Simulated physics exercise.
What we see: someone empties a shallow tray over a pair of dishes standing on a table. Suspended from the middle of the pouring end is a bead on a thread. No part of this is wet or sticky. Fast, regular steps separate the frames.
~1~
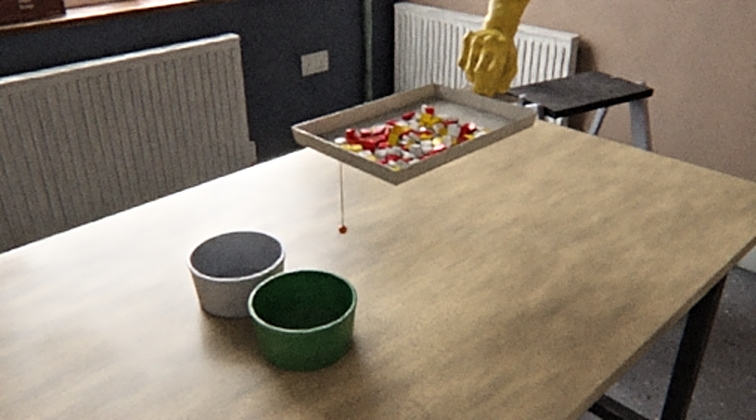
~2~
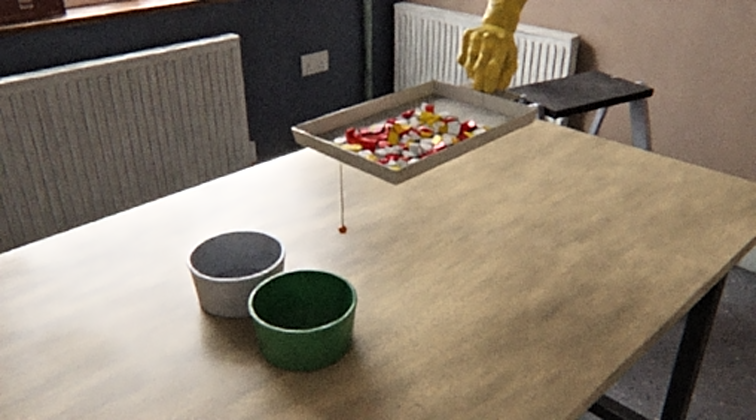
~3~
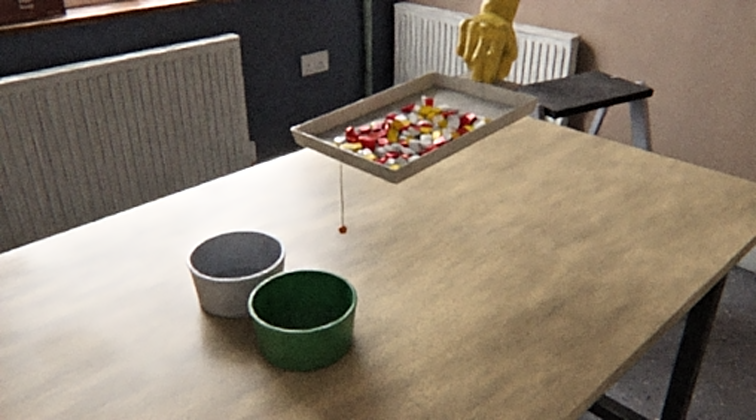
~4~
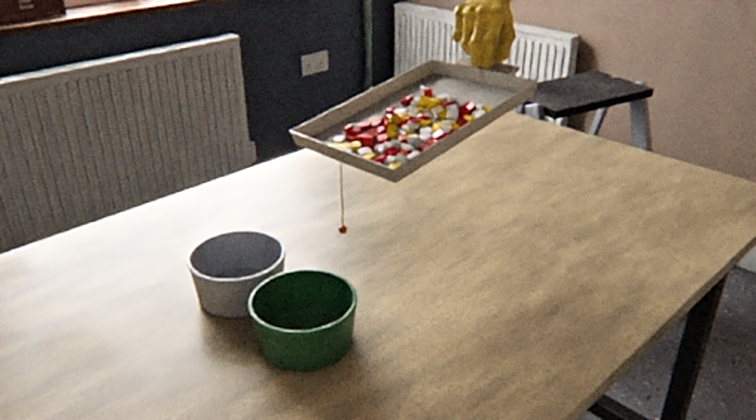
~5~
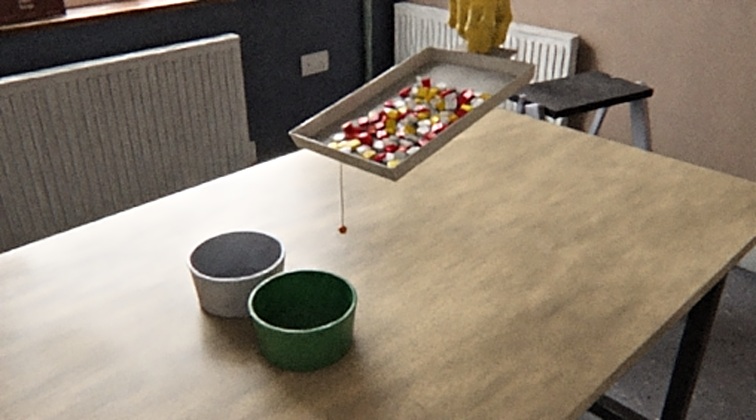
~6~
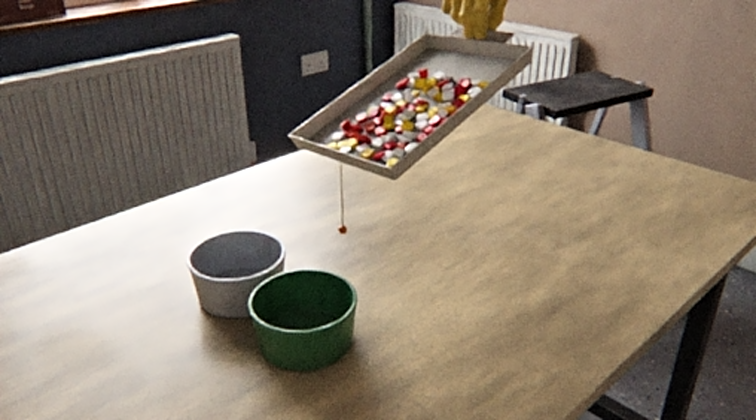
A yellow-gloved hand is at the far end of a shallow tray above a wooden table, seen from slightly above in a room with pale radiators and a dark stool. The tray holds red, yellow and white tiles, a red bead hanging beneath its near end, with a grey dish left of a green one below. The hand rises, steadily tilting the tray toward its left corner, while the camera stays still.
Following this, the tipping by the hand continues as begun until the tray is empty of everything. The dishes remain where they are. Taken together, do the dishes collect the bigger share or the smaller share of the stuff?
Watching it, the dishes let slip most of it.
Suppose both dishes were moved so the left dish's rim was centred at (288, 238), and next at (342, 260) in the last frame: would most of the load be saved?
Result - try one, past the halfway mark; try two, below the halfway mark.
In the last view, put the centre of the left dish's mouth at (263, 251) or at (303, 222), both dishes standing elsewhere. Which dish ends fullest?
One: The left-hand dish. Two: The dish on the left.
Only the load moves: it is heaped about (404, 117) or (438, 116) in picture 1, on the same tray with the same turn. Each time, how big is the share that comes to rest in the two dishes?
Near 10 % and 20 %.
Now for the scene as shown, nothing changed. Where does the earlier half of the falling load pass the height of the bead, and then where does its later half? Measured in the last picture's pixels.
Roughly at (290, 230) first, and then at (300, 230).
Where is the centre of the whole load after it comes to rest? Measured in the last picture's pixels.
Close to (297, 278), more or less.
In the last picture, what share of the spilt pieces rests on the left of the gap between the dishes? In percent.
Roughly 20 percent.
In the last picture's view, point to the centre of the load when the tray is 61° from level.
Somewhere about (342, 125).
Soon after the last picture, tray tipped steeply; nearly all on the tray; a stray few in the air.
A little later, tray tipped right over; most on the tray; a stray few in the right dish; a small part outside both; a small part in the air.
Later still, tray tipped past a quarter turn; a small part in the right dish; a small part in the left dish; most outside both.
At rest, tray tipped past a quarter turn; a small part in the right dish; a small part in the left dish; most outside both.
